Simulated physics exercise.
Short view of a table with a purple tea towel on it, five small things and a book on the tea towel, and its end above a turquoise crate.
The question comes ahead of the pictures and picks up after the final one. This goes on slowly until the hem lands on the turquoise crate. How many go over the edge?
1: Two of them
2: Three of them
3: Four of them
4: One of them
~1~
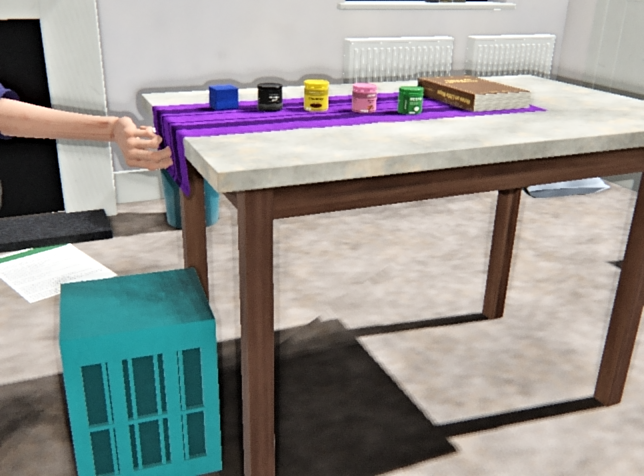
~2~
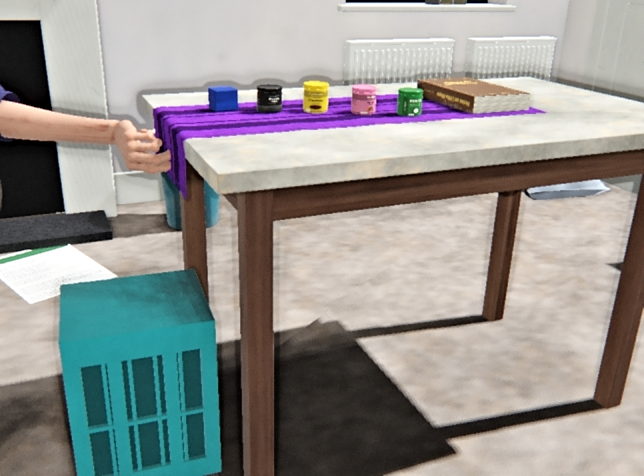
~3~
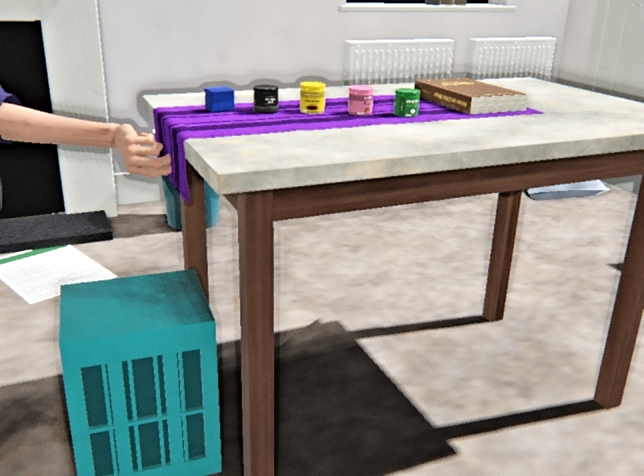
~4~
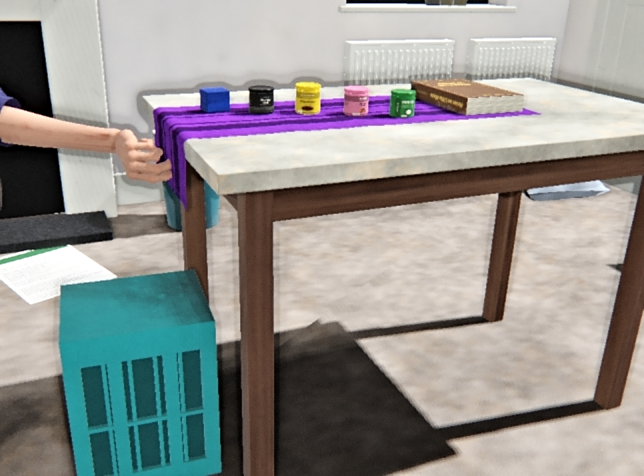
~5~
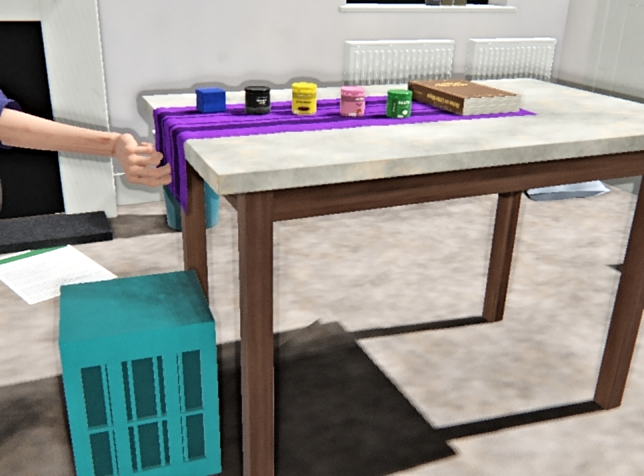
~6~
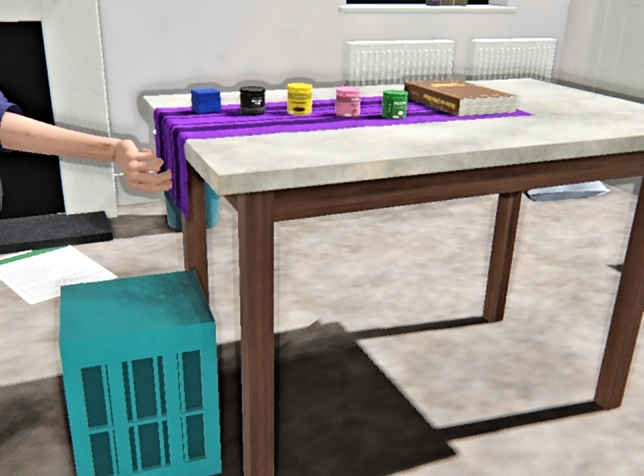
The answer is 1.
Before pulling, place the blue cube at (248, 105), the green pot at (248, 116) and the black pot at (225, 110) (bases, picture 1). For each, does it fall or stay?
My call: The blue cube takes a tumble; the green pot takes a tumble; the black pot takes a tumble.
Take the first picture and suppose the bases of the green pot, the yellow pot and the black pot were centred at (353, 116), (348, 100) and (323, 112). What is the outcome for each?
The green pot ends up still aboard, the yellow pot ends up still aboard, the black pot ends up still aboard.
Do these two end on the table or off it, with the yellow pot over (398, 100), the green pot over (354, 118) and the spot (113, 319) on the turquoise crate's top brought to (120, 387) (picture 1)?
Final state: The yellow pot is still in place, the green pot is no longer up.
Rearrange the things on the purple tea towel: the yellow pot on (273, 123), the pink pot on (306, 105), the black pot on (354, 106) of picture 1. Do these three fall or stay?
The yellow pot topples down, the pink pot stays put, and the black pot stays put.
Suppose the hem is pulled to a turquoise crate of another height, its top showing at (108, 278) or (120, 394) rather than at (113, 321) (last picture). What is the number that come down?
That would be 1 and 4.
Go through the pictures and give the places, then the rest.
Hem (188, 196); blue cube (223, 87); black pot (270, 85); yellow pot (316, 82); pink pot (365, 85); green pot (411, 88); top of the crate (113, 318), in the first picture.
Hem (186, 200); blue cube (223, 88), in the second picture.
Hem (189, 203); black pot (266, 87), in the third picture.
Hem (186, 210); yellow pot (308, 85); top of the crate (112, 320), in the fourth picture.
Hem (186, 214); pink pot (353, 88), in the fifth picture.
Hem (188, 220); blue cube (205, 90); black pot (253, 88); yellow pot (300, 85); pink pot (348, 89); green pot (395, 92), in the sixth picture.
Soon after, hem near (173, 238); all still up.
Then, hem near (173, 272); blue cube gone.
Further on, hem on the crate; blue cube and black pot gone.
At rest, hem on the crate; blue cube and black pot gone. It carries off two.
